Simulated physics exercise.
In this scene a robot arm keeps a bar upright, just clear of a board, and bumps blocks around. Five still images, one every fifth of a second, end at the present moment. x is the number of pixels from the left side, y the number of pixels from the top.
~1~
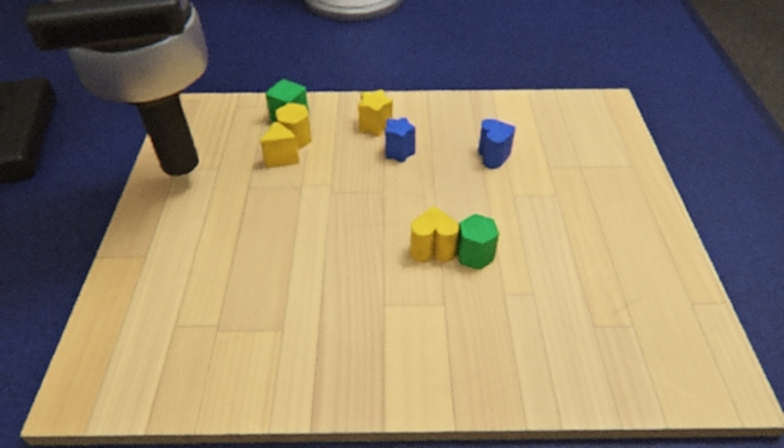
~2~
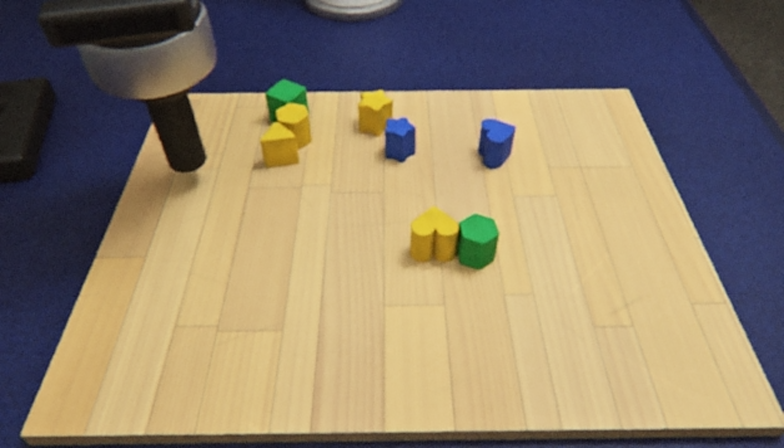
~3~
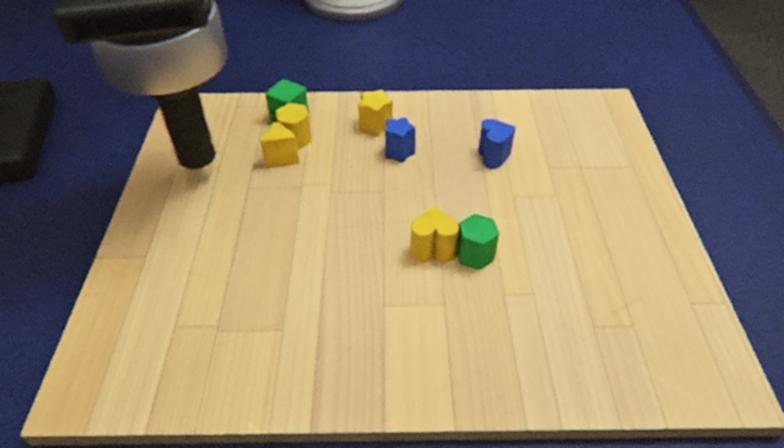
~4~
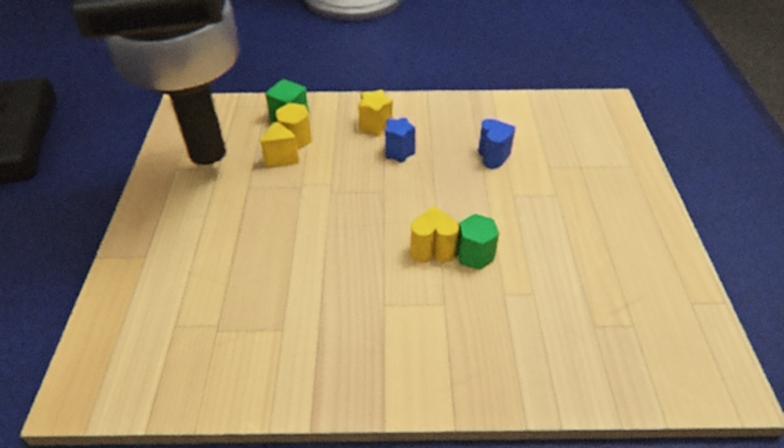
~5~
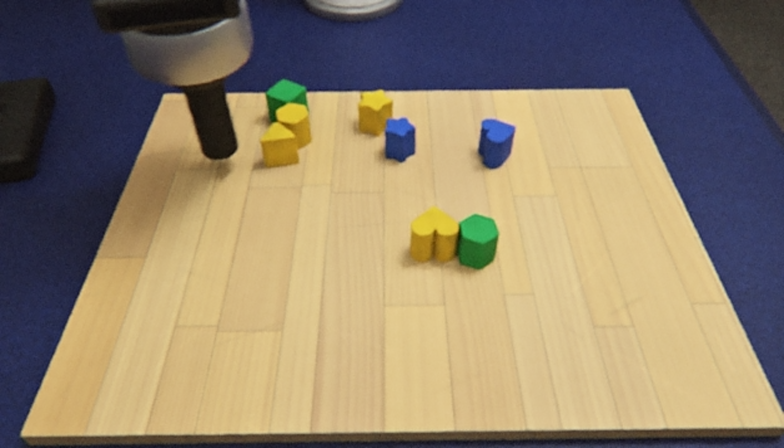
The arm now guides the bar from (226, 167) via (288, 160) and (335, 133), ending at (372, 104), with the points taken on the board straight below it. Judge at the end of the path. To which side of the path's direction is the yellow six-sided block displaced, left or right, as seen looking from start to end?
My prediction: Leftwards.
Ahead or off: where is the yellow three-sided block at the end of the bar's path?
My answer is that the yellow three-sided block has slipped off.
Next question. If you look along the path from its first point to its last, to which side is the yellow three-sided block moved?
It's pushed right.
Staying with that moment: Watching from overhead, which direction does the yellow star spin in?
From above, it looks like the yellow star goes clockwise.
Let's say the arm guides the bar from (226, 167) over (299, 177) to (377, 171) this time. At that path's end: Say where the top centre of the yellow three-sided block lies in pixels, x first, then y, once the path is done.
Around pixel (303, 131).
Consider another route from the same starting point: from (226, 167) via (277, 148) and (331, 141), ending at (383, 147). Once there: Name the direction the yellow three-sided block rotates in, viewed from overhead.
Its rotation is clockwise.
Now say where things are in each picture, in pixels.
In the first frame, lower end of the bar at (180, 164), tops of blocks, yellow three-sided block at (277, 132), green square piece at (285, 90), yellow six-sided block at (292, 113), yellow star at (374, 99).
In the second frame, bar at (188, 161), blocks as before.
In the third frame, bar at (197, 158), blocks as before.
In the fourth frame, bar at (208, 153), blocks as before.
In the fifth frame, bar at (221, 149), yellow three-sided block at (277, 132), green square piece at (285, 90), yellow six-sided block at (292, 113), yellow star at (374, 99).
What follows on the original path. One third of the way, bar at (287, 141); yellow three-sided block at (315, 128), turned 45° anticlockwise.
Two thirds of the way, bar at (334, 114); yellow three-sided block at (353, 117), turned 20° clockwise; green square piece at (284, 87); yellow six-sided block at (315, 90), turned 95° anticlockwise.
At the end, bar at (371, 86); yellow three-sided block at (353, 116), turned 25° clockwise; green square piece at (284, 87); yellow six-sided block at (319, 87), turned 125° anticlockwise; yellow star at (384, 96), turned 40° clockwise.
